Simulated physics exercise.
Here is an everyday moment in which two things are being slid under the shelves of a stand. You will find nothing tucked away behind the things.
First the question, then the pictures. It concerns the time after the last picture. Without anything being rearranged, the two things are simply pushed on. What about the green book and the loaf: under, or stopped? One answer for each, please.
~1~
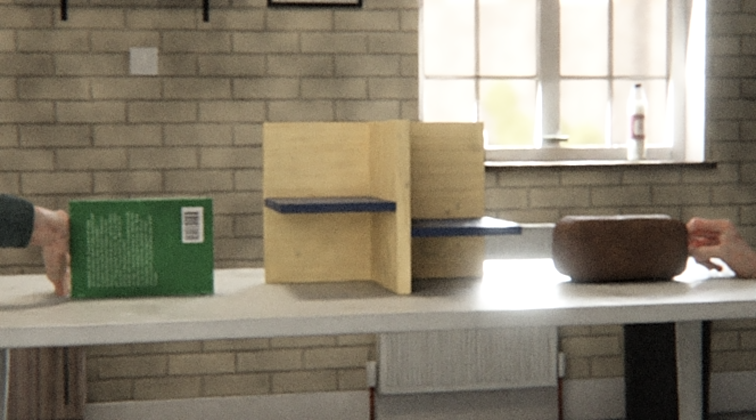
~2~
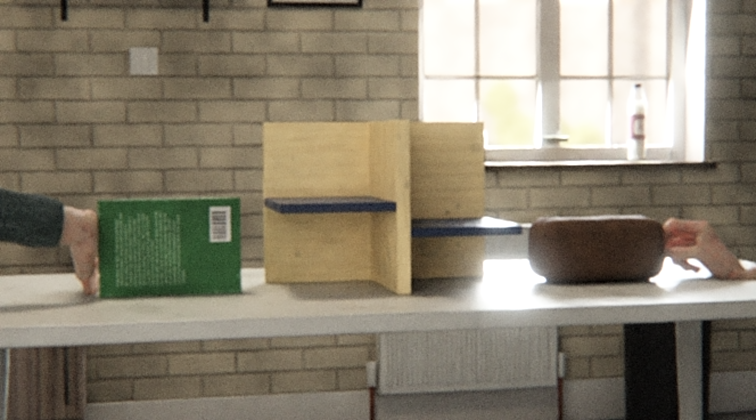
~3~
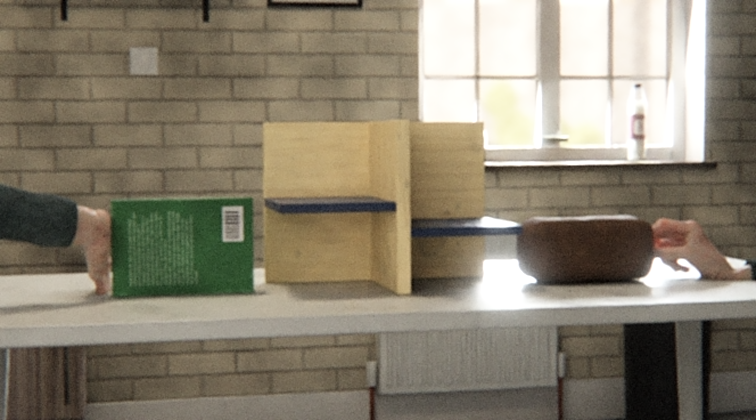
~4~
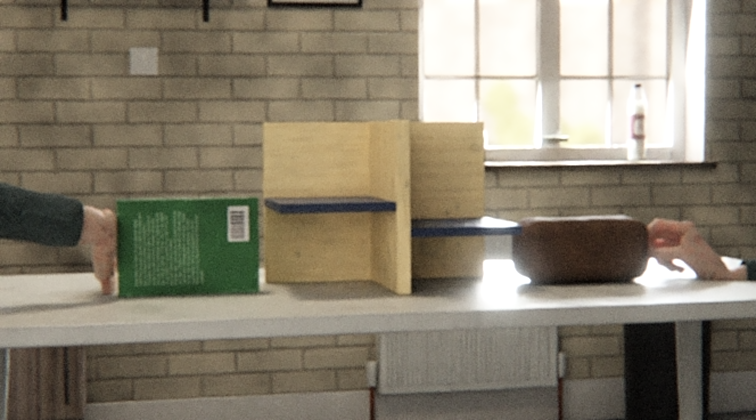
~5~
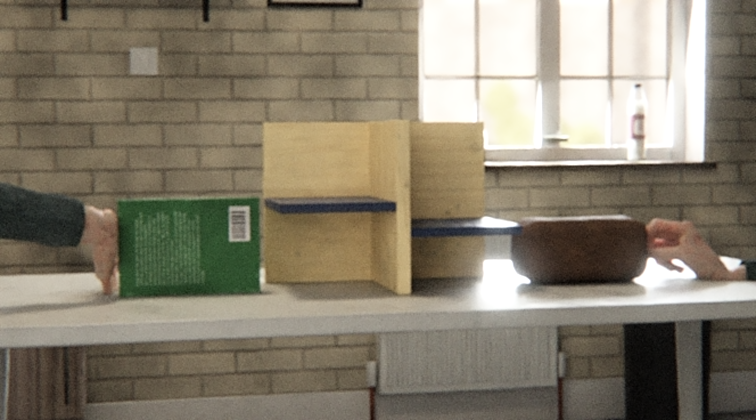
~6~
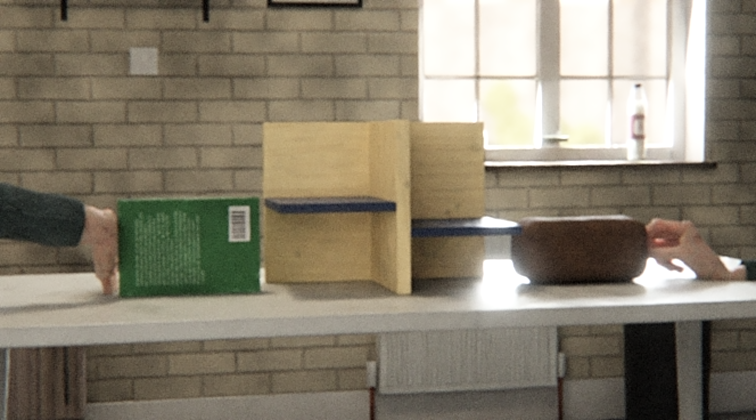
My prediction: The green book ends up stuck outside; the loaf ends up stuck outside.
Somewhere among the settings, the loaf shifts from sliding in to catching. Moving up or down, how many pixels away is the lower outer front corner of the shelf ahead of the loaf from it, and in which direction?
12 pixels up, roughly.
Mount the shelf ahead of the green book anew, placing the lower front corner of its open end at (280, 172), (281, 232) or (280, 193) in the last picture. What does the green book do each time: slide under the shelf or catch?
Enters, Jams, Enters.
Then, 0.22 s after the last picture, green book sliding up to the opening near (198, 246); loaf sliding up to the opening near (572, 249).
At rest, the green book catches on the edge, near (203, 246); the loaf catches on the edge, near (567, 249).
